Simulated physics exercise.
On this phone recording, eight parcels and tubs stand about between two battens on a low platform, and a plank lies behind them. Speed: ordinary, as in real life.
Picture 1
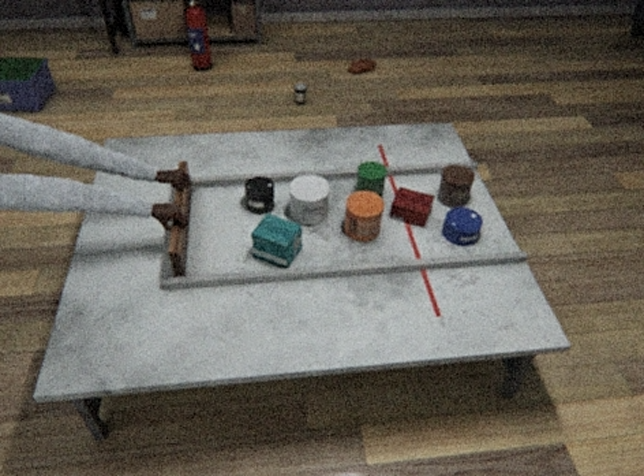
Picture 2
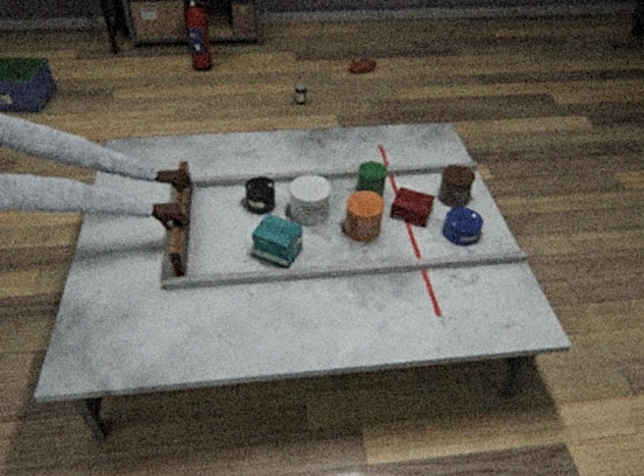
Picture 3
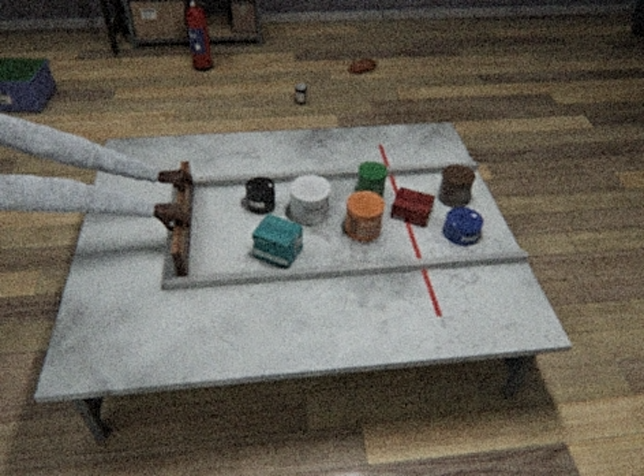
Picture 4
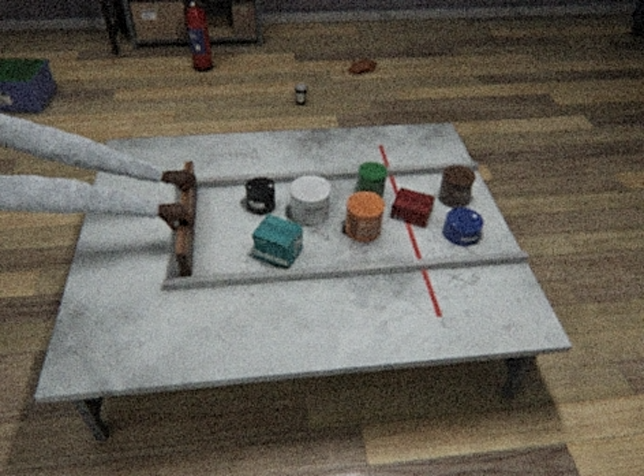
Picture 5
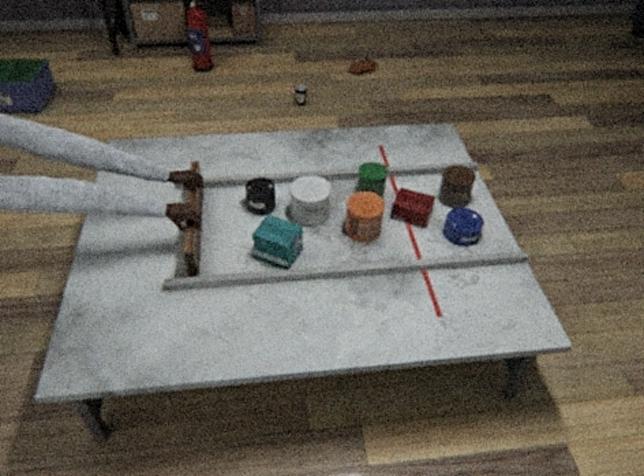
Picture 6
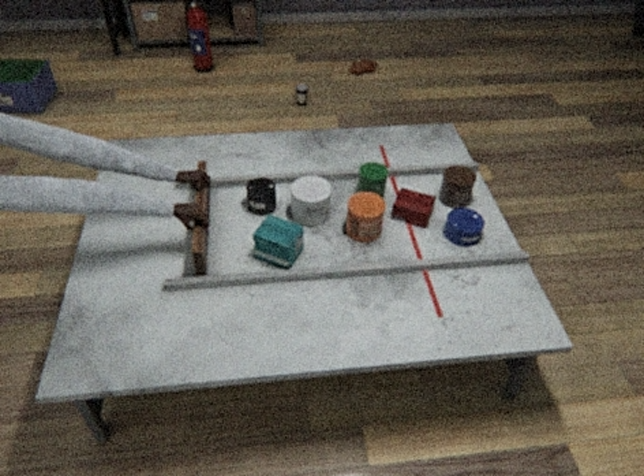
The footage shows two pale arms holding a brown plank upright behind eight colourful tubs and parcels between battens on a low platform; the plank stays nearly still, then slides slightly right, while the items show no clear movement.
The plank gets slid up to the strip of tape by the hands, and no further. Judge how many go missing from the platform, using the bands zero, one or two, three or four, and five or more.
I expect none of them to drop off the edge.
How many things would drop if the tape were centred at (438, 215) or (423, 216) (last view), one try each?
So that's 2 for the first and 1 for the second.
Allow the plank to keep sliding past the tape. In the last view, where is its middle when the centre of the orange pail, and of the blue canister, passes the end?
Near (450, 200), then near (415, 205).
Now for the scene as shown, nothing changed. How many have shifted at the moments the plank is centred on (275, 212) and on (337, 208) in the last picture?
First 3 and then 5.
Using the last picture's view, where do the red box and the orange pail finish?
The first ends close to (465, 203), the second close to (471, 220).
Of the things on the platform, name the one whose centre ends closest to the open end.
It's the blue canister that ends nearest.
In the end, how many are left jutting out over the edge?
The overhang total is 1.
Early on, none off yet; brown pail at rest near (457, 187); blue canister at rest near (464, 227); red box at rest near (413, 208).
A while later, none off yet; brown pail moving near (458, 187); blue canister moving near (467, 227); red box travelled a little near (427, 203).
Finally, the number that fall off is zero.
